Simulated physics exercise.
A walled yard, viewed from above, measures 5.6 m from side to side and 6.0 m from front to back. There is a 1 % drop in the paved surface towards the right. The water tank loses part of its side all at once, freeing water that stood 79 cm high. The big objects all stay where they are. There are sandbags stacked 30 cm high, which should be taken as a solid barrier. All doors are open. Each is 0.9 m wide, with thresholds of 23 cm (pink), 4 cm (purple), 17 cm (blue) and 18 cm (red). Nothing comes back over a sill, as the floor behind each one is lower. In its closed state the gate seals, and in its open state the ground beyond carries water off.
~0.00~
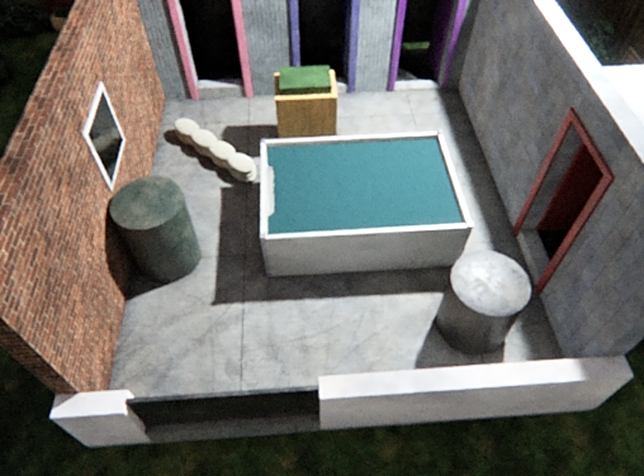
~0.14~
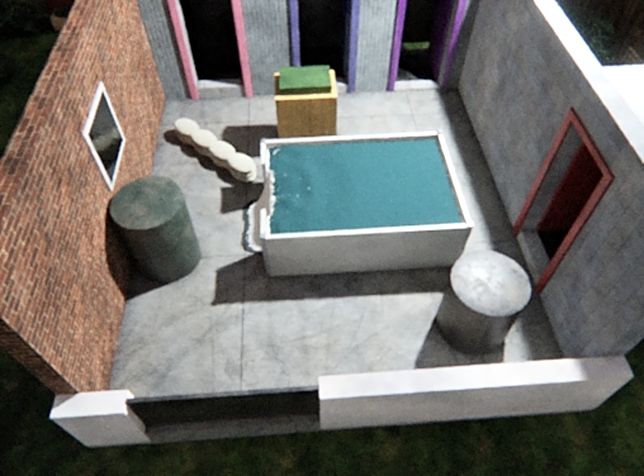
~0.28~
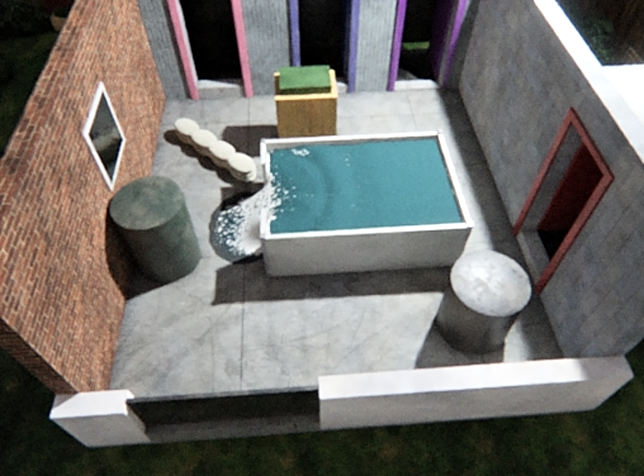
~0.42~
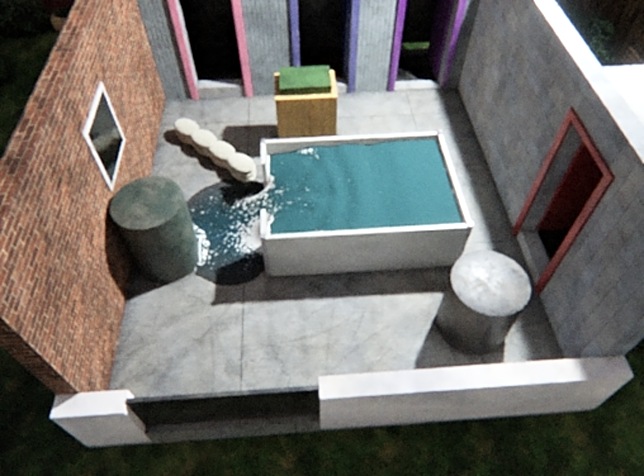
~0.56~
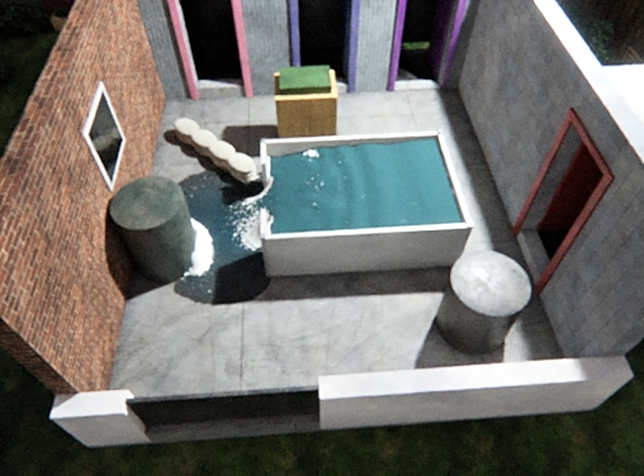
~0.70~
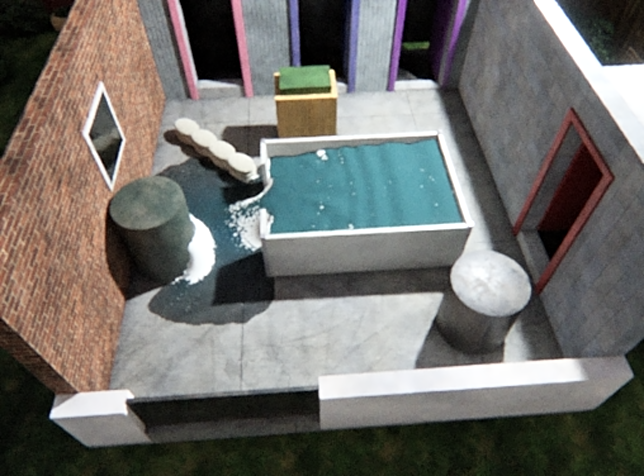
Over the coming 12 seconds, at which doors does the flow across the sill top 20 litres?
At the pink door the amount will not overshoot the limit, at the purple door the amount will overshoot the limit, at the blue door the amount will not overshoot the limit, at the red door the amount will not overshoot the limit.
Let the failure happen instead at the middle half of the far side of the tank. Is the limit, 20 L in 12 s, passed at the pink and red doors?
At the pink door the limit is not exceeded; at the red door it is not exceeded.
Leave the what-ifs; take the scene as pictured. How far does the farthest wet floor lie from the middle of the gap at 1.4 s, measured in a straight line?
3.6 m.
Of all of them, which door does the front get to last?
The answer is the red door.
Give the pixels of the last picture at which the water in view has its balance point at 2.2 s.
It lies at roughly (294, 219) in pixels.
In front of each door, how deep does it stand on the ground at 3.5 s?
Door by door, in cm: Pink reads 18, purple reads 2, blue reads 4, red reads 0.
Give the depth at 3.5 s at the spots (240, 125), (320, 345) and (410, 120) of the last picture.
Spot by spot: Some 7, 6, then 3 cm.
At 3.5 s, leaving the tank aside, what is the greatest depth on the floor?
Depth max: Approx. 38 cm.
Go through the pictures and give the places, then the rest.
Still water, 79 cm deep, in the water tank at (359, 184), in the first frame.
The front is at (254, 204), 0.5 m from the gap at (269, 214); 0.2 m2 of floor is under water; 79 cm left at the back of the water tank, in the second frame.
Water pours out at (269, 215) and has run 0.9 m, to (216, 245); typically 12 cm deep outside, 79 cm at the water tank's back, in the third frame.
The front is at a hidden place, 1.5 m from the gap at (269, 215); 1.9 m2 of floor is under water; 79 cm left at the back of the water tank, in the fourth frame.
Water pours out at (269, 215) and has run 2.0 m, to a hidden place; typically 6 cm deep outside, 79 cm at the water tank's back, in the fifth frame.
Water pours out at (269, 214) and has run 2.2 m, to a hidden place; typically 6 cm deep outside, 79 cm at the water tank's back, in the sixth frame.
After 1.4 s water covers 25 % of the floor and is deepest (49 cm) near (201, 240); pink door not reached, purple door not reached, blue door not reached, red door not reached.
After 2.2 s water covers 35 % of the floor and is deepest (46 cm) near (158, 144); pink door 14 cm at the sill, 0 L in, purple door not reached, blue door not reached, red door not reached.
After 3.5 s water covers 60 % of the floor and is deepest (38 cm) near (179, 143); pink door 18 cm at the sill, 1 L in, purple door 2 cm at the sill, 0 L in, blue door 4 cm at the sill, 0 L in, red door not reached.
After 7.0 s water covers 90 % of the floor and is deepest (24 cm) near (262, 209); pink door 9 cm at the sill, 2 L in, purple door 9 cm at the sill, 24 L in, blue door 4 cm at the sill, 0 L in, red door 13 cm at the sill, 0 L in.
After 12.0 s water covers 95 % of the floor and is deepest (20 cm) near (559, 384); pink door 6 cm at the sill, 2 L in, purple door 10 cm at the sill, 108 L in, blue door 11 cm at the sill, 0 L in, red door 15 cm at the sill, 0 L in.
